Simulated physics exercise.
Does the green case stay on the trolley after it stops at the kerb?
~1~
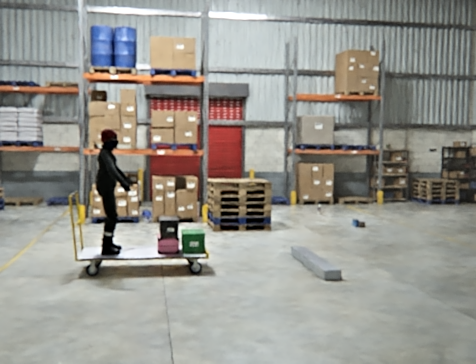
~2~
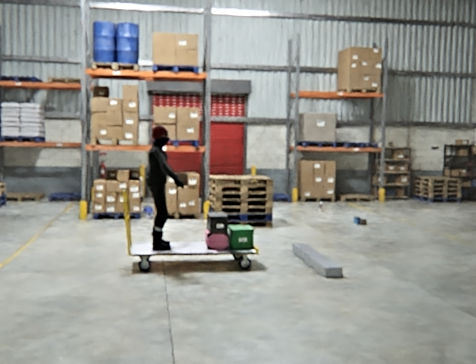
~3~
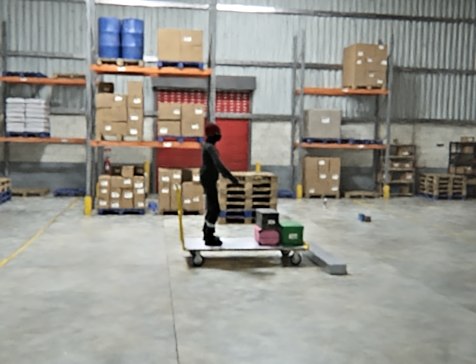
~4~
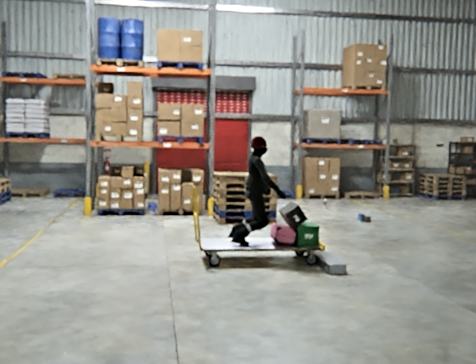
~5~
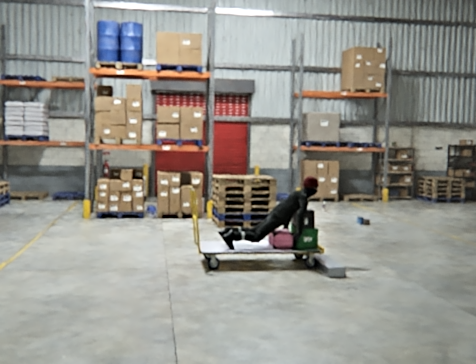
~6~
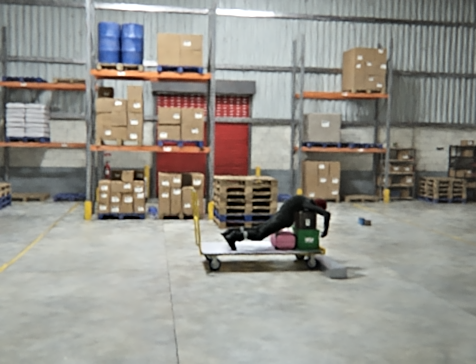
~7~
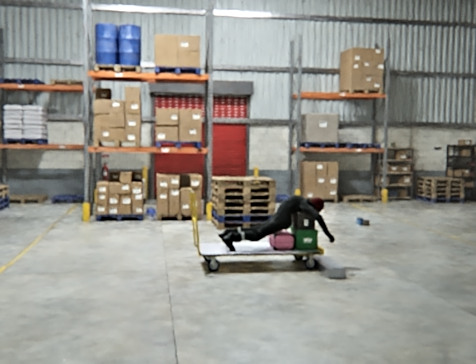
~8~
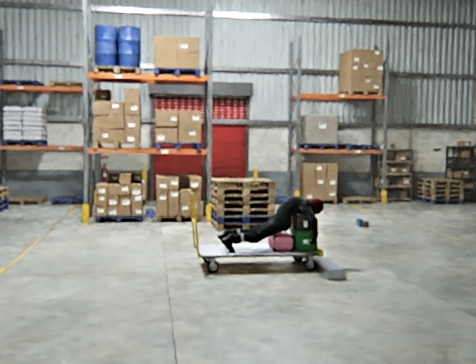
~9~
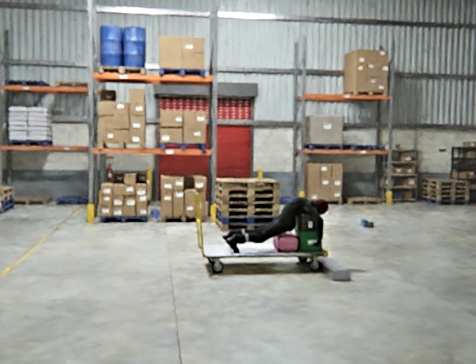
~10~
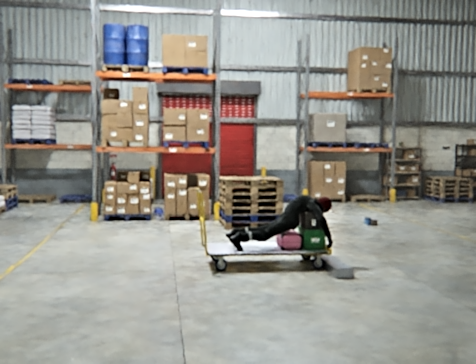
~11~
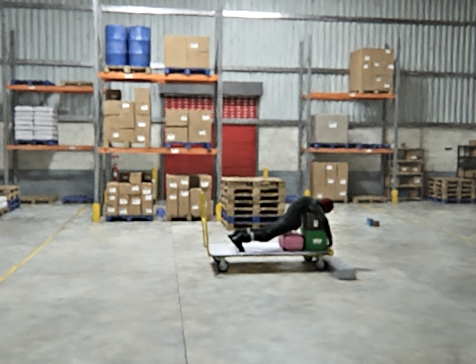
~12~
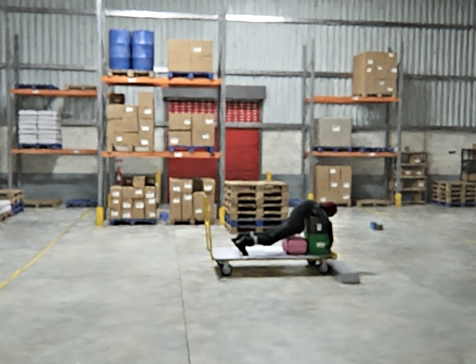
Yes, the green case stays on the trolley, resting near the front of the deck with the figure slumped over it.
